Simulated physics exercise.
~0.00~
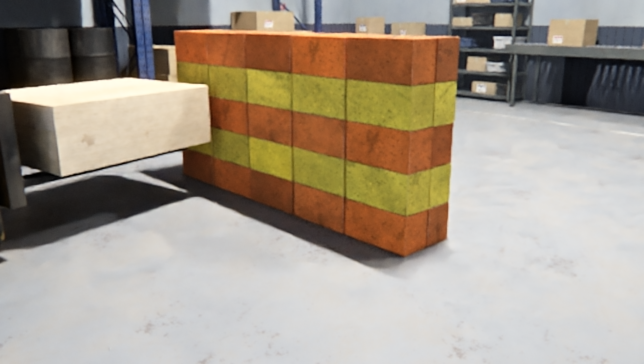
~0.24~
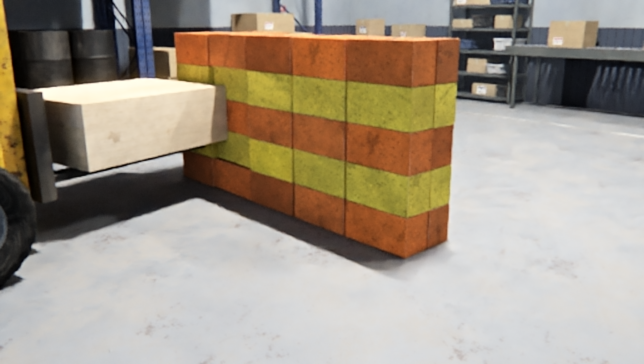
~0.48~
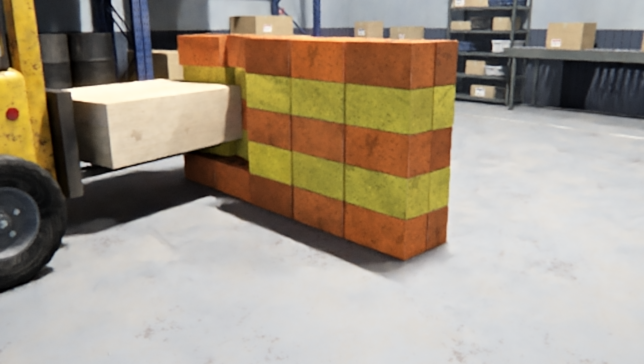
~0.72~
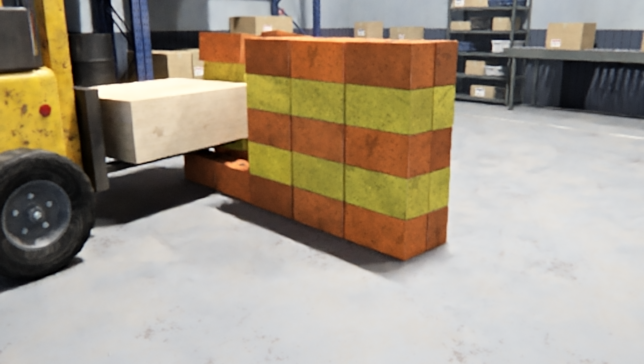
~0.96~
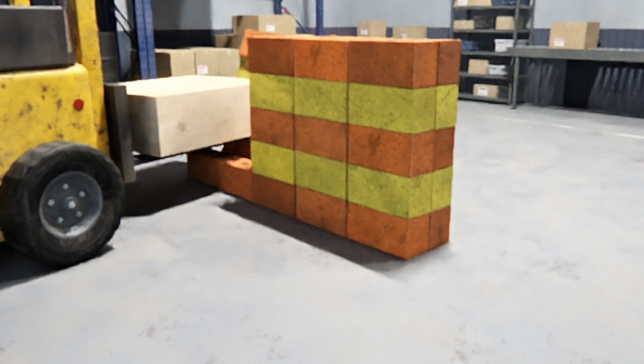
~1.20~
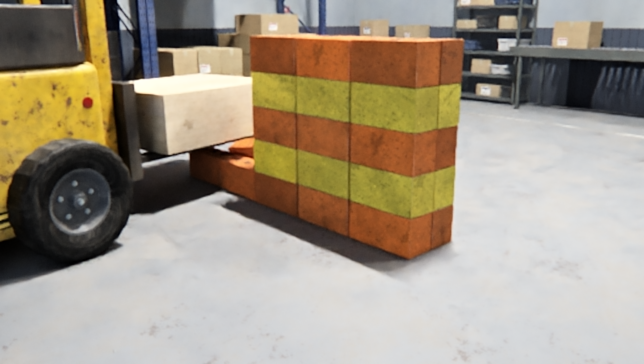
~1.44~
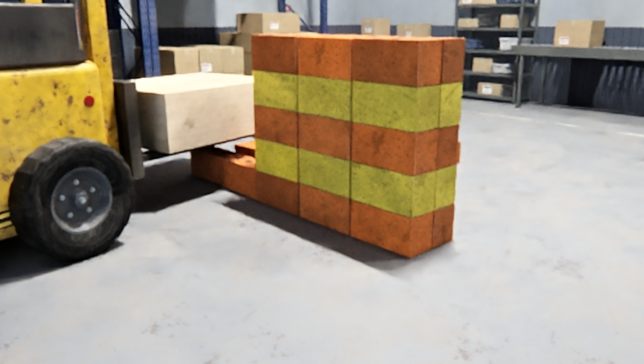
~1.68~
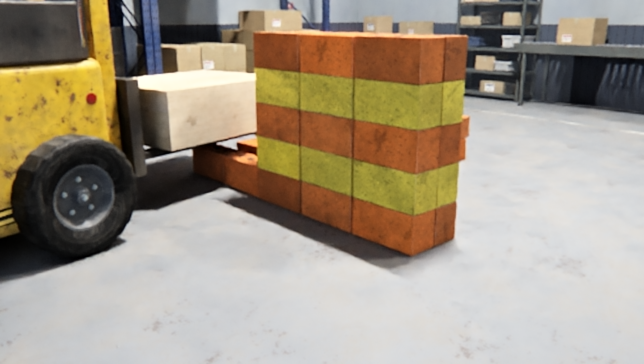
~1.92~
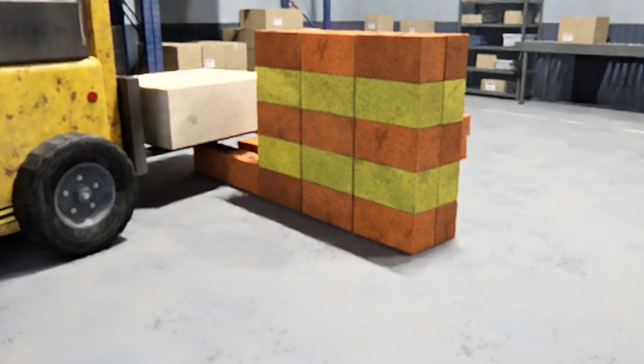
Yellow forklift pushing a pale box rightward into a striped block wall, knocking away its left end and stopping beside the standing remainder.
